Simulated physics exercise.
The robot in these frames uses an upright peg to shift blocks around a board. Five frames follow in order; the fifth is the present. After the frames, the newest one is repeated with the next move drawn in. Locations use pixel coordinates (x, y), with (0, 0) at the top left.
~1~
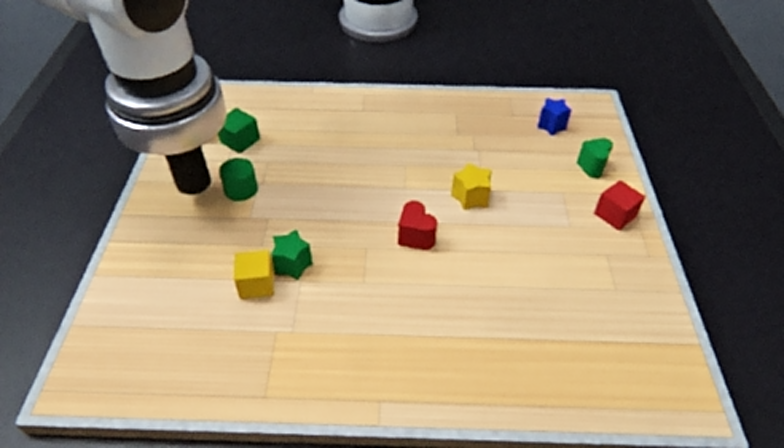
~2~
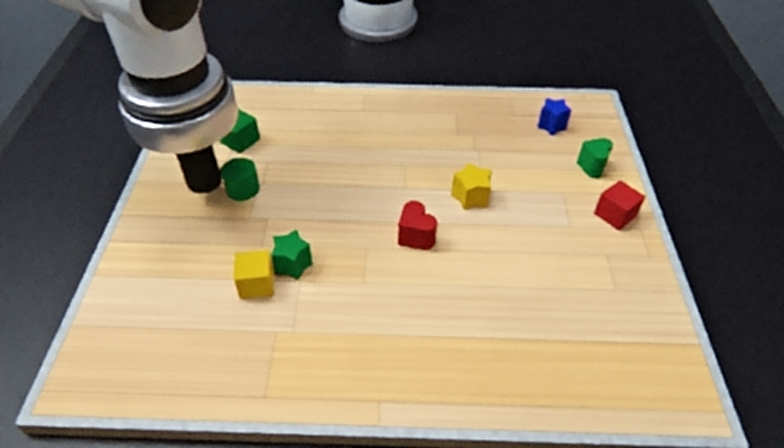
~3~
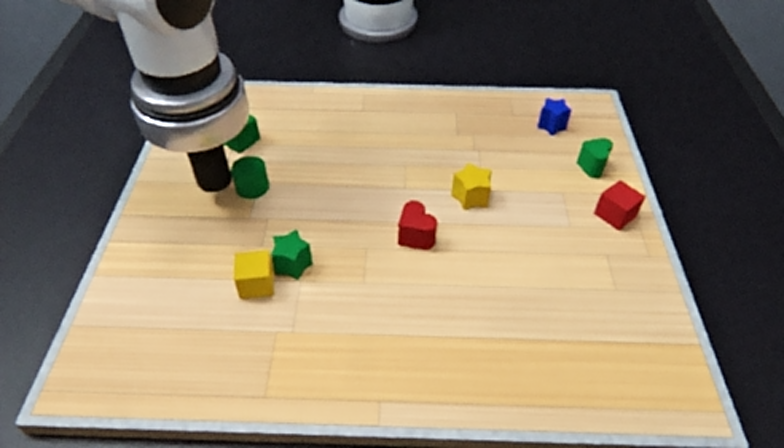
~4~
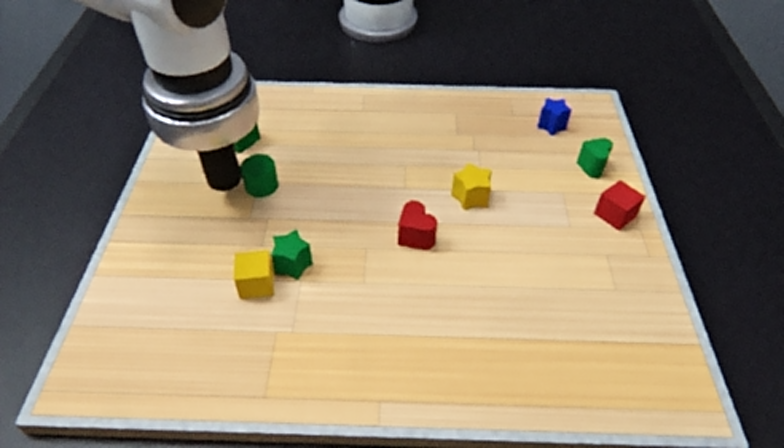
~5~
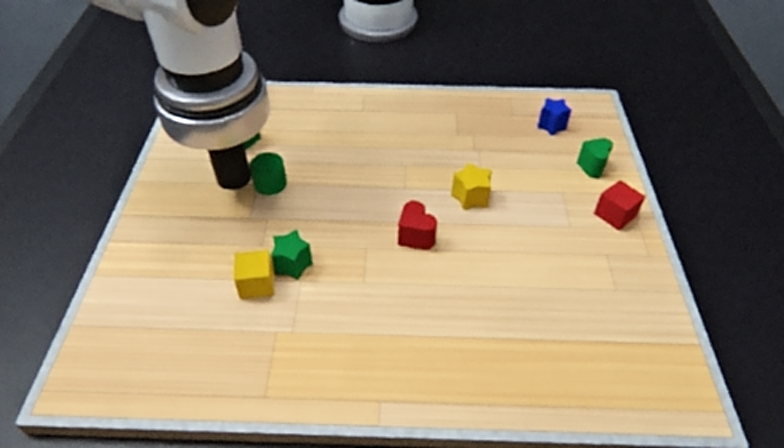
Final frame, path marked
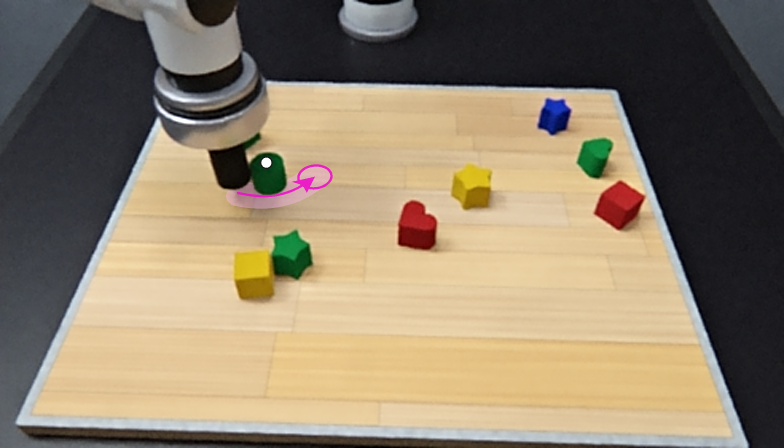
The robot arm's dark upright peg moves right to the green cylinder near the board's upper left and pushes it a short way rightward, while the green star, yellow cube and other scattered blocks stay still.
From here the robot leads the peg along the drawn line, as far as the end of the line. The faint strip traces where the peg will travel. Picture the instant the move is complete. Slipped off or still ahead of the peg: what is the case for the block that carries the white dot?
My answer is that the block that carries the white dot is still ahead.
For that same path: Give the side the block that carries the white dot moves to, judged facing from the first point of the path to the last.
The answer is left: Facing from the path's start to its end, that's where the block that carries the white dot shifts.
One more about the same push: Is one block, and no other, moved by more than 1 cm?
Final answer: Yes.
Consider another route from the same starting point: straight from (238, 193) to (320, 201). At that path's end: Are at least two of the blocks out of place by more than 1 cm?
That would be a no.
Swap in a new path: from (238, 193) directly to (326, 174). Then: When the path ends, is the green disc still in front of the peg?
My answer is yes.
The line goes from (238, 193) via (265, 196) and (293, 190), ending at (315, 177); the dot is on the green disc.
What follows on the original path. Halfway along, peg at (278, 181); green disc at (300, 155).
At the end, peg at (313, 163); green square block unmoved; green disc at (326, 135).
